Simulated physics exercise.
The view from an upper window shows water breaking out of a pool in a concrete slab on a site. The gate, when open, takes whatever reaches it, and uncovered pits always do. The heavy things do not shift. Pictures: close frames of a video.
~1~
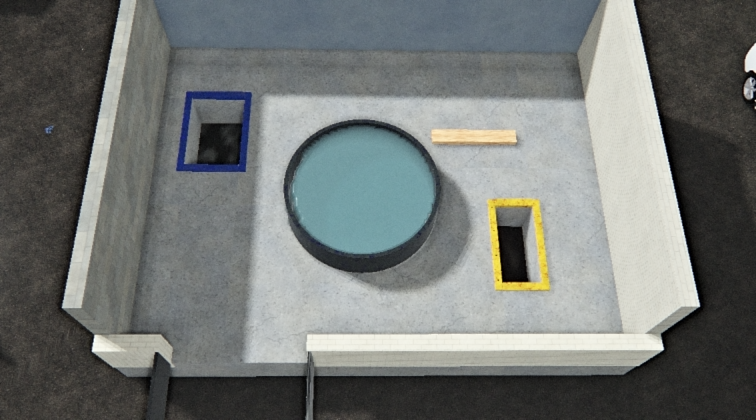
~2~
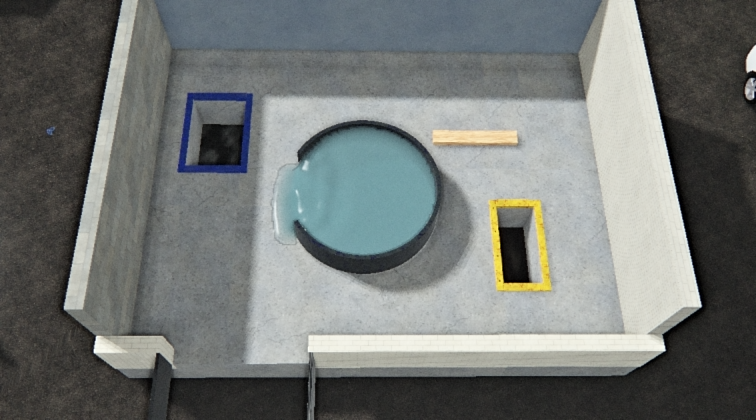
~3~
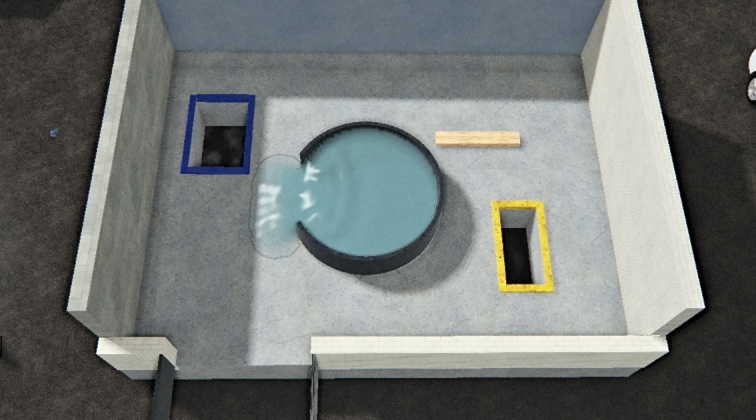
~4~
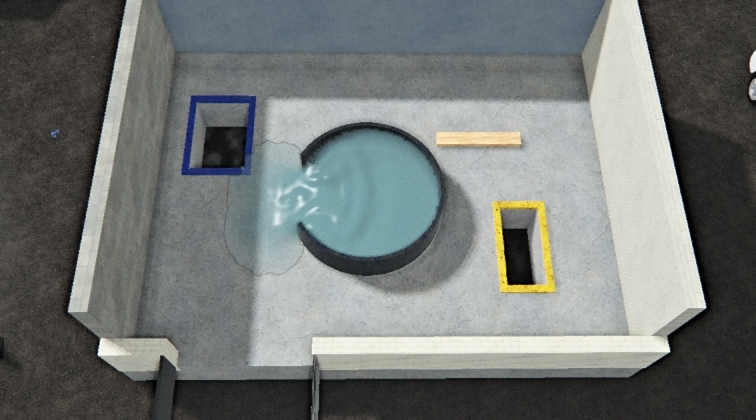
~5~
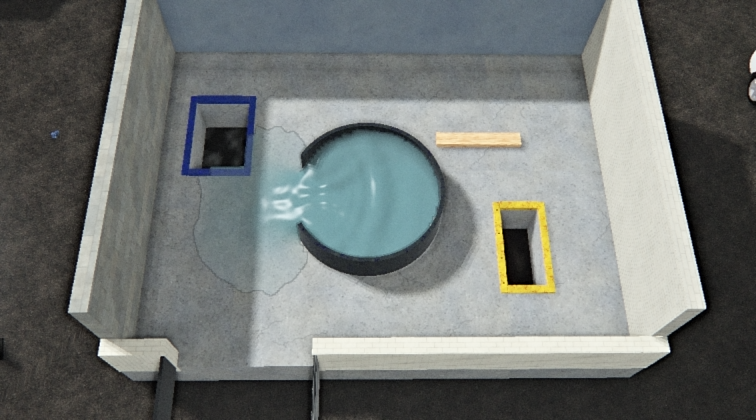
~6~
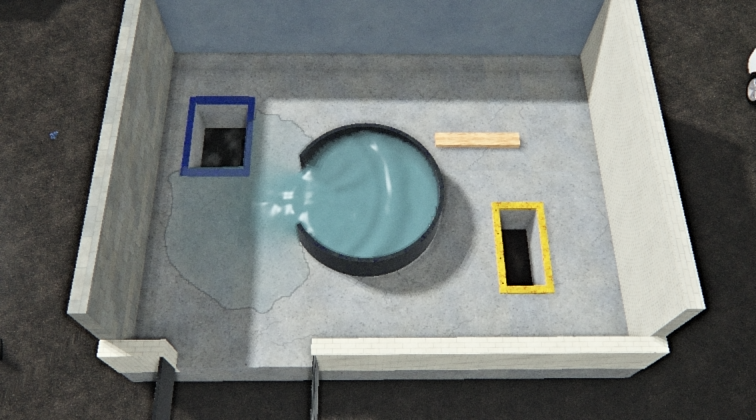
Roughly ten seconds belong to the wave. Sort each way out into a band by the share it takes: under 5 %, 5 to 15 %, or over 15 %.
Shares: The gate takes over 15 %; the blue pit takes over 15 %; the yellow pit takes under 5 %.
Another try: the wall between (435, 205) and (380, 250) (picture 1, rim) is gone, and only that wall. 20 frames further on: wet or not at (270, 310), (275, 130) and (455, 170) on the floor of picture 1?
Note, points one to three: Reached and soaked / unreached / unreached.
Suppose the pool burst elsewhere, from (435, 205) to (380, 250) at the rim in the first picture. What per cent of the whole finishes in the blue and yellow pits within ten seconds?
Blue 0 %, yellow 20 %.
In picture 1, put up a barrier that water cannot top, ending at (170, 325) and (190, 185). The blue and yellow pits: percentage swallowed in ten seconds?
Approximate split, blue: 25 in a hundred; yellow: 0 in a hundred.
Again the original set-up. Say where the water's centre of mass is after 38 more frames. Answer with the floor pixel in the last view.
My reading is close to (292, 210).
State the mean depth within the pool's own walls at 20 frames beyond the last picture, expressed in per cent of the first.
By my count, 42 per cent.
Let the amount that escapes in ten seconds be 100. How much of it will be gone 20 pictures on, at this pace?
It works out at roughly 35 per cent.
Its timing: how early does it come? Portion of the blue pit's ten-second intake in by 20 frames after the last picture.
Roughly 60 per cent.
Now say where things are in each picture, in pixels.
The first frame shows the pool at (362, 188) is whole and still.
In the second frame, the front is at (288, 168), out from the gap at (291, 198).
In the third frame, water pours out at (294, 201) and has run to (274, 160).
In the fourth frame, the front is at (255, 152), out from the gap at (295, 202).
In the fifth frame, water pours out at (295, 203) and has run to (204, 176).
In the sixth frame, water pours out at (294, 203) and has run to (175, 177).
A moment on, water covers 20 % of the floor; the gate 0 %, the blue pit 3 %, the yellow pit 0 %.
Next, water covers 25 % of the floor; the gate 0 %, the blue pit 6 %, the yellow pit 0 %.
Then, water covers 35 % of the floor; the gate 3 %, the blue pit 11 %, the yellow pit 0 %.
Later, water covers 60 % of the floor; the gate 11 %, the blue pit 15 %, the yellow pit 0 %.
In the end, water covers 90 % of the floor; the gate 20 %, the blue pit 18 %, the yellow pit 0 %.
